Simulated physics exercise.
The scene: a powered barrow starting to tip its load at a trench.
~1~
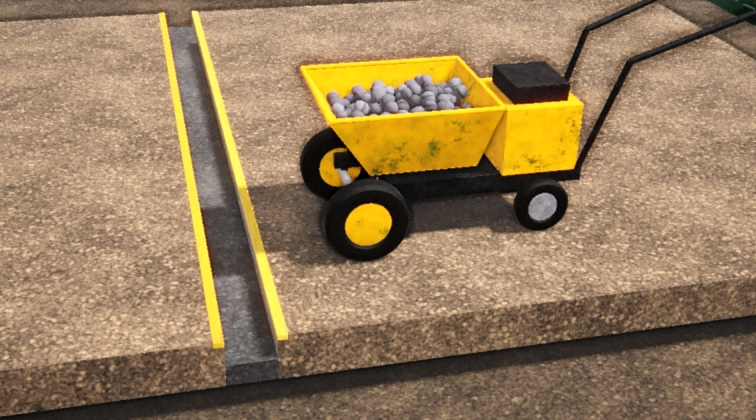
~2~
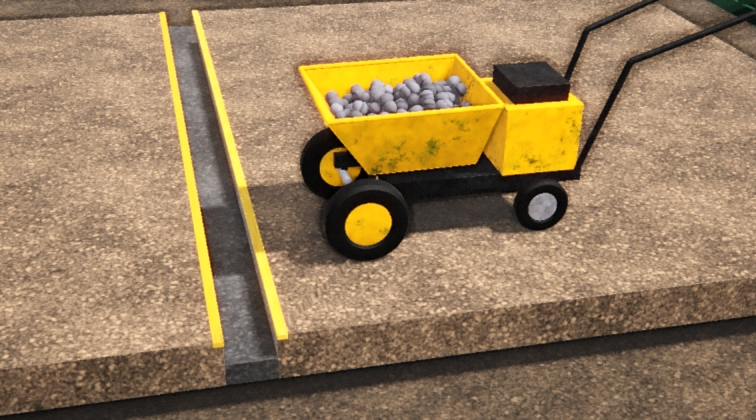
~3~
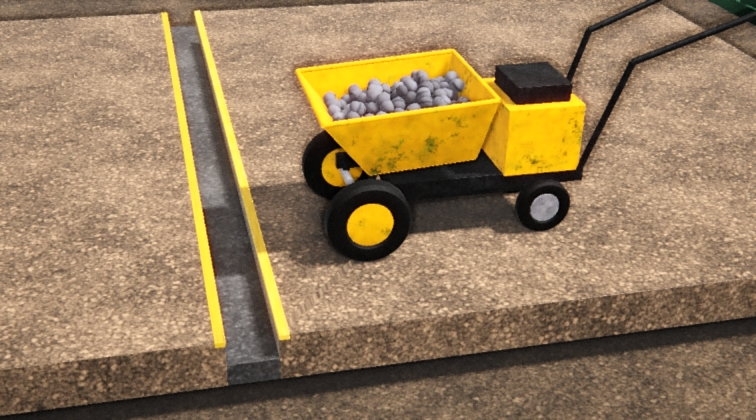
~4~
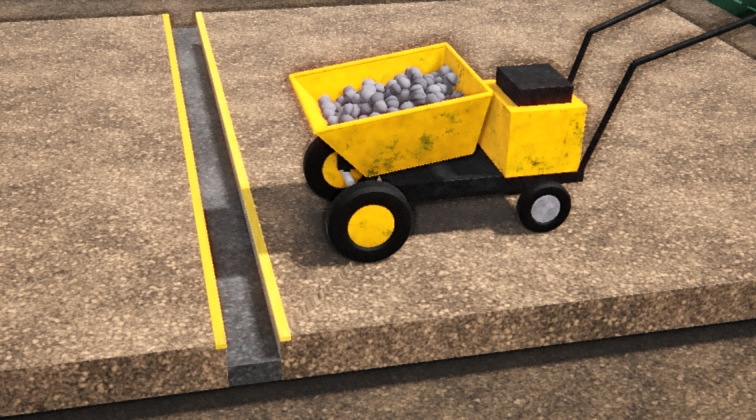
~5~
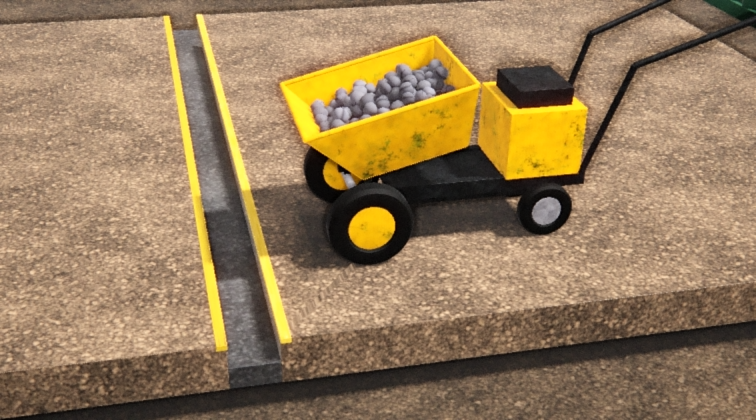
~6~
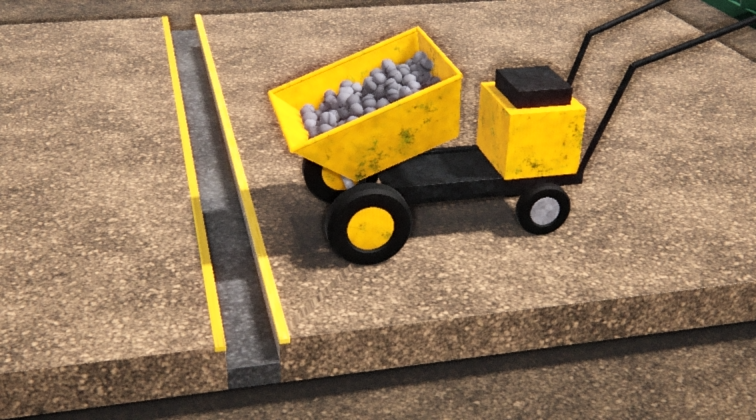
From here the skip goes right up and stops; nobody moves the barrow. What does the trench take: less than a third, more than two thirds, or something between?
It catches from one third to two thirds.
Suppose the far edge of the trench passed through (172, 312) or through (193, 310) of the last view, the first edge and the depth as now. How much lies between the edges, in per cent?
About 90 and 70 per cent.
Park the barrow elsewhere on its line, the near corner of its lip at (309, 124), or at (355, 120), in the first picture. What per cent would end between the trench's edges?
The first gives 30 %, the second 60 %.
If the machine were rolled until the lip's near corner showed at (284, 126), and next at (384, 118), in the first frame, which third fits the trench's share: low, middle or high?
First less than a third, then in the middle band.
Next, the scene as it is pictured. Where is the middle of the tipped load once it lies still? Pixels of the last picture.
At about (214, 238).
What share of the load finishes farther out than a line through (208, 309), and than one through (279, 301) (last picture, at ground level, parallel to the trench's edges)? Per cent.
First some 40, then 90 per cent.
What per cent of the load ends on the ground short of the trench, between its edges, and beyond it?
About: Short 0, between 50, beyond 40 per cent.
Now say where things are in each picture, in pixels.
The first frame shows lip of the skip at (330, 122), level; top of the load at (416, 103), round cobbles; first edge of the trench at (272, 297); far edge at (212, 304), the trench under half as wide as the skip, and about half as deep as wide.
The second frame shows lip of the skip at (328, 123), tipped barely; top of the load at (414, 102).
The third frame shows lip of the skip at (324, 126), tipped barely; top of the load at (412, 99).
The fourth frame shows lip of the skip at (316, 132), tipped a little; top of the load at (420, 99).
The fifth frame shows lip of the skip at (306, 141), tipped a little; top of the load at (410, 82).
The sixth frame shows lip of the skip at (292, 150), tipped clearly; top of the load at (405, 88); first edge of the trench at (274, 300); far edge at (214, 307).
Soon after the last picture, skip tipped steeply; all in the skip.
A little later, skip tipped right over; about half in the skip; about a quarter in or heaped over the trench; about a quarter beyond it; a stray few falling.
Later still, skip tipped right over; a small part in the skip; about half in or heaped over the trench; about a third beyond it.
By the end, skip tipped right over; a small part in the skip; about half in or heaped over the trench; about a third beyond it.
